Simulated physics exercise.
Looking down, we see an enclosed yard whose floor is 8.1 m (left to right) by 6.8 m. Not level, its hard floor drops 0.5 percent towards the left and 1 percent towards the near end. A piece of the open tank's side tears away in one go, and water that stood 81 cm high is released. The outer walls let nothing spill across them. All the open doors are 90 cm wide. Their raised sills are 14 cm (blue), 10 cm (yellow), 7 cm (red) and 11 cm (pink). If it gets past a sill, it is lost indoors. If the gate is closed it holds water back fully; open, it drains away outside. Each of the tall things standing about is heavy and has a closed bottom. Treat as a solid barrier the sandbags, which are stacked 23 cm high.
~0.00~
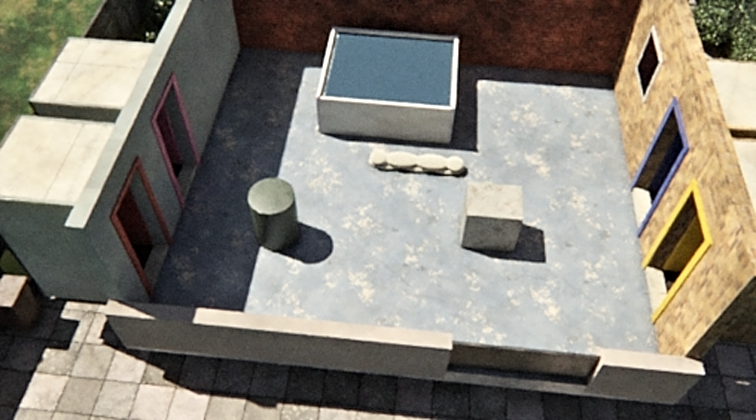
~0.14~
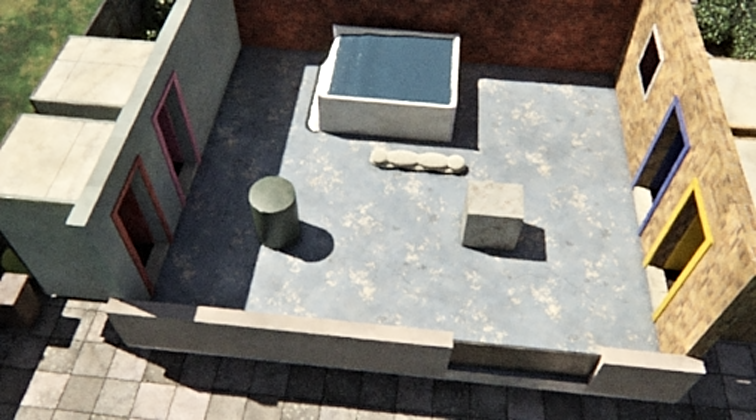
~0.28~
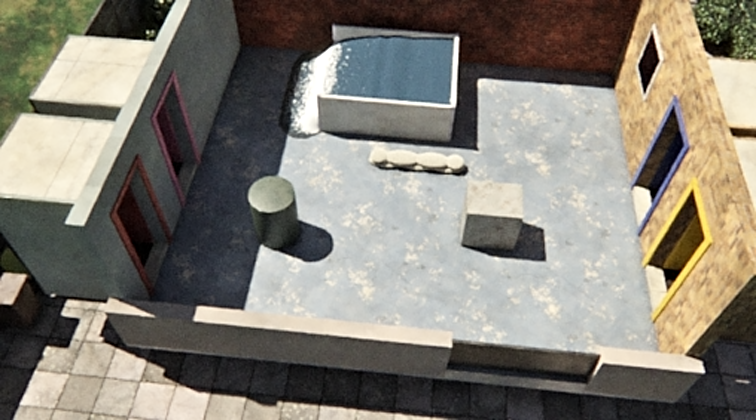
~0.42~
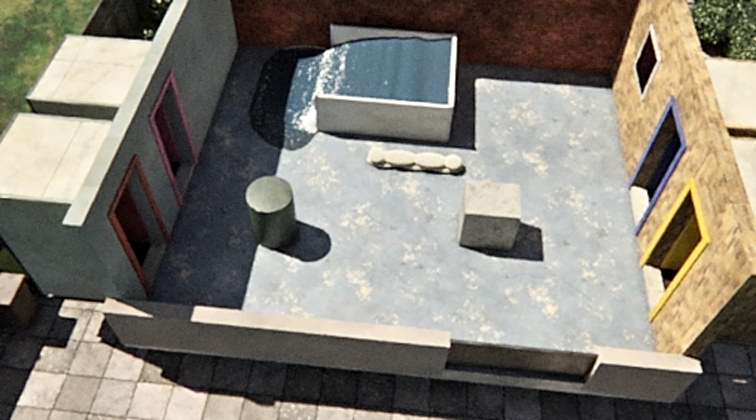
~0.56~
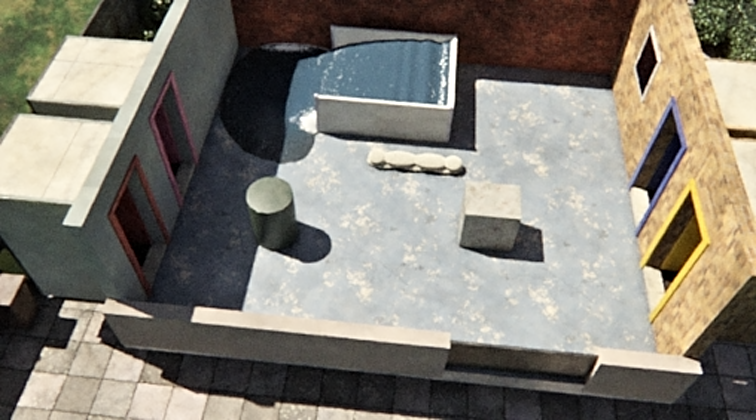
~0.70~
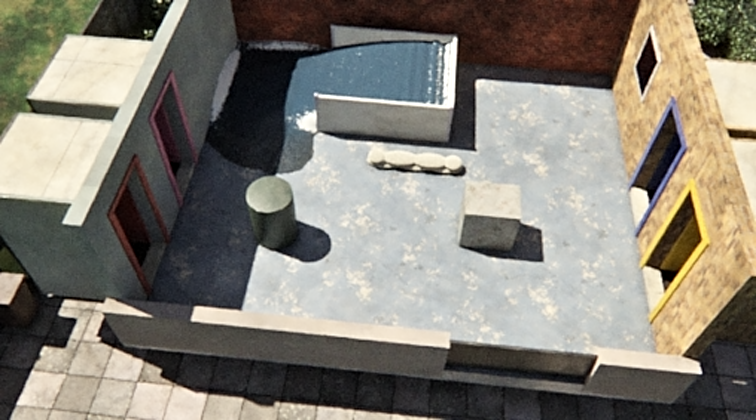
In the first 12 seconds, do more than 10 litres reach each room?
At the blue door, not that much; at the yellow door, more than that; at the red door, more than that; at the pink door, more than that.
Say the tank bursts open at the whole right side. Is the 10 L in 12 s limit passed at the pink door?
Compared with the limit, pink is less.
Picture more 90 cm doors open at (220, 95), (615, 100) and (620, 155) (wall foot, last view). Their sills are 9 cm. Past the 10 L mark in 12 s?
Door 1: Higher; door 2: Lower; door 3: Lower.
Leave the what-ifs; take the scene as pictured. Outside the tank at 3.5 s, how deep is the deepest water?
Up to near 46 cm.
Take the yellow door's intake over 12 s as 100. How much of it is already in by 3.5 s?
That works out near 0%.
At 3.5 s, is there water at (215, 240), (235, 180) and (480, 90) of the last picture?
First spot submerged, second submerged, third not yet wet.
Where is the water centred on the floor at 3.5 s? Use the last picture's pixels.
Around (286, 142) in the last picture.
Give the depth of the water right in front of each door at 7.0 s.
Blue 4 cm, yellow 19 cm, red 18 cm, pink 8 cm.
After 1.4 s water covers 15 % of the floor and is deepest (64 cm) near (234, 61); blue door not reached, yellow door not reached, red door not reached, pink door 14 cm at the sill, 0 L in.
After 2.2 s water covers 25 % of the floor and is deepest (53 cm) near (234, 61); blue door not reached, yellow door not reached, red door 8 cm at the sill, 0 L in, pink door 19 cm at the sill, 9 L in.
After 3.5 s water covers 40 % of the floor and is deepest (46 cm) near (184, 329); blue door not reached, yellow door not reached, red door 10 cm at the sill, 2 L in, pink door 16 cm at the sill, 38 L in.
After 7.0 s water covers 75 % of the floor and is deepest (26 cm) near (629, 374); blue door 4 cm at the sill, 0 L in, yellow door 19 cm at the sill, 14 L in, red door 18 cm at the sill, 221 L in, pink door 8 cm at the sill, 53 L in.
After 12.0 s water covers 95 % of the floor and is deepest (16 cm) near (139, 324); blue door 6 cm at the sill, 0 L in, yellow door 9 cm at the sill, 65 L in, red door 14 cm at the sill, 334 L in, pink door 6 cm at the sill, 53 L in.
